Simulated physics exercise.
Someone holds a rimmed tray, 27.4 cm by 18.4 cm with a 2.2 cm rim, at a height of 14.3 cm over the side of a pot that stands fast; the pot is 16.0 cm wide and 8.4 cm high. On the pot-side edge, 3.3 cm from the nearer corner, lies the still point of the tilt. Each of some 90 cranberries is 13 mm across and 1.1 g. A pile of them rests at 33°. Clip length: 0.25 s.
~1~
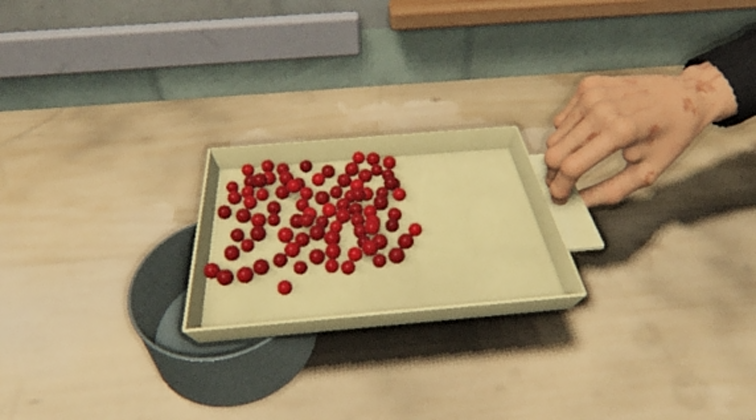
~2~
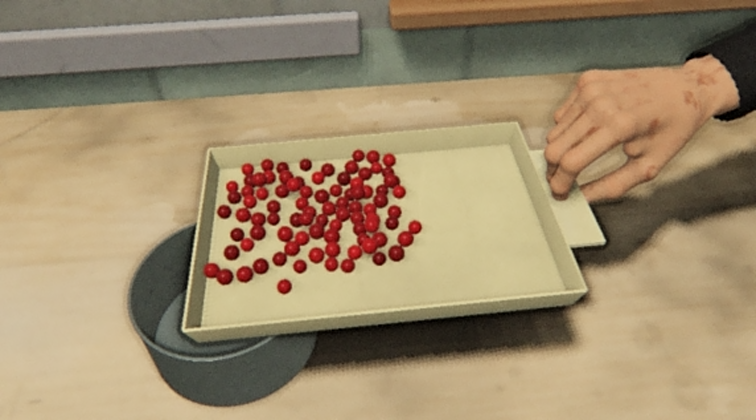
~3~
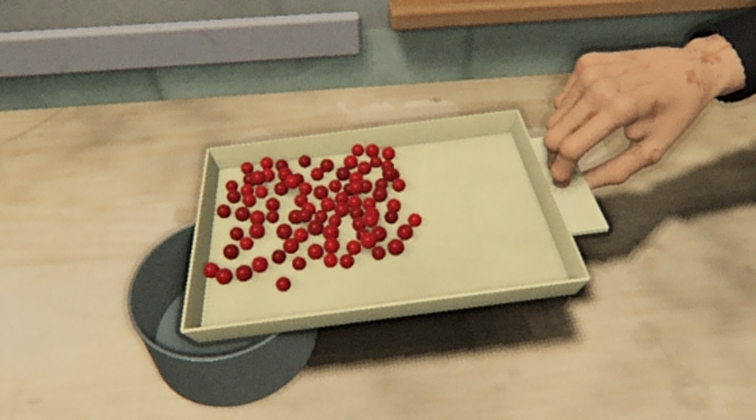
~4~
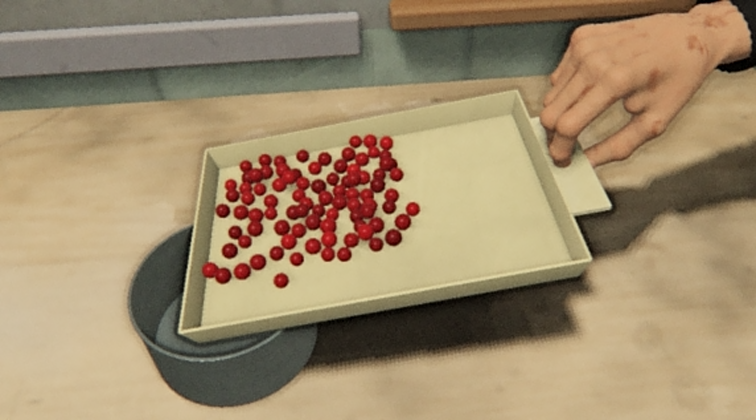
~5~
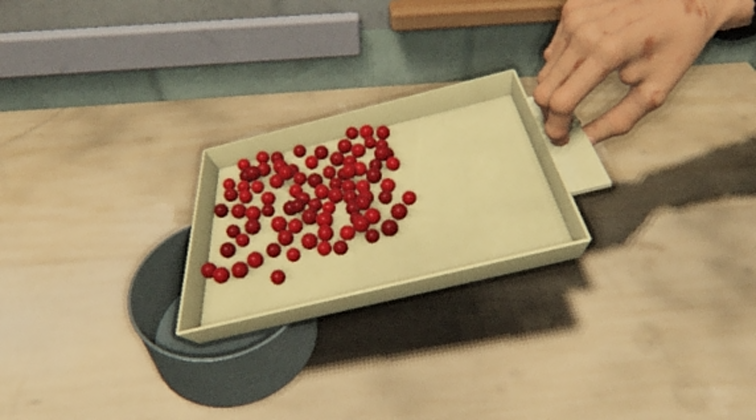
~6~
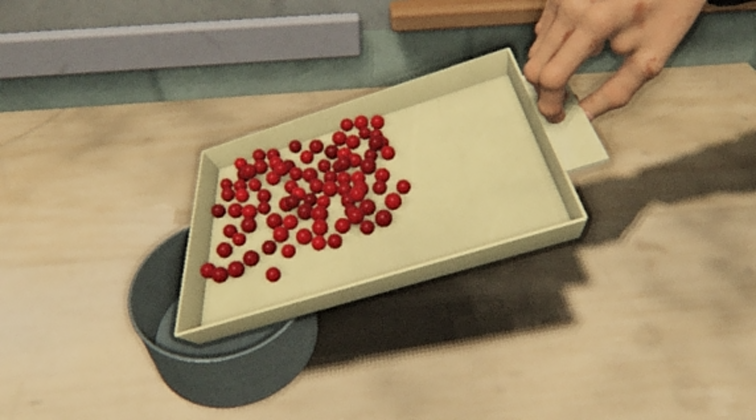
At first, a hand at the right grips the handle of a nearly level, cream-colored rimmed tray of red berries, its left end over a dark pot. The hand then raises the right side, gradually steepening the tray's slant down to the left, while the clustered berries barely shift within it.
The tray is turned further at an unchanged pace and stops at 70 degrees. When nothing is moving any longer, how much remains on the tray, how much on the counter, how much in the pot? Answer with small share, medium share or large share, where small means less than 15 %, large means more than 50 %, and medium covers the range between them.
Tray - large share; counter - small share; pot - small share.
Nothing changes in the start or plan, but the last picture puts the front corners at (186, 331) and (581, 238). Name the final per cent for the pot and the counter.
Final per cent - pot 0, counter 5.
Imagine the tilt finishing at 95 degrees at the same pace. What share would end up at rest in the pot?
Roughly 60 %.
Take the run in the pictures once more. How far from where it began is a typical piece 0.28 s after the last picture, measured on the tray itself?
By then it sits near 4 cm from where it began.
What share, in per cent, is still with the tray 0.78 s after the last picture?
About 95 per cent.
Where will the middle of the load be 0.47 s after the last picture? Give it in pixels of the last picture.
At about (217, 198).
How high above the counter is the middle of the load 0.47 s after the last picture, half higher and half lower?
Roughly 18 centimetres.
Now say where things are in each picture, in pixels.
The first picture shows tray tilt 0 degrees, front corners at (192, 324) and (577, 289); middle of the pieces at (310, 214); pot at (221, 281).
The second picture shows tray tilt 1 degrees, front corners at (191, 324) and (578, 285); middle of the pieces at (310, 213).
The third picture shows tray tilt 4 degrees, front corners at (190, 324) and (580, 274), lowest corner left front; middle of the pieces at (309, 209).
The fourth picture shows tray tilt 8 degrees, front corners at (187, 325) and (581, 255), lowest corner left front; middle of the pieces at (306, 204).
The fifth picture shows tray tilt 13 degrees, front corners at (185, 326) and (580, 235), lowest corner left front; middle of the pieces at (303, 199).
The sixth picture shows tray tilt 18 degrees, front corners at (183, 327) and (576, 215), lowest corner left front; middle of the pieces at (299, 194); pot at (221, 282).
Then, 0.28 s after the last picture, tilt 43 degrees; the tray holds 100 %, the pot 0 %.
Then, 0.47 s after the last picture, tilt 61 degrees; the tray holds 100 %, the pot 0 %.
Then, 0.78 s after the last picture, tilt 70 degrees; the tray holds 95 %, the pot 0 %.
In the end, tray 95 %, counter 0 %, pot 0 %.
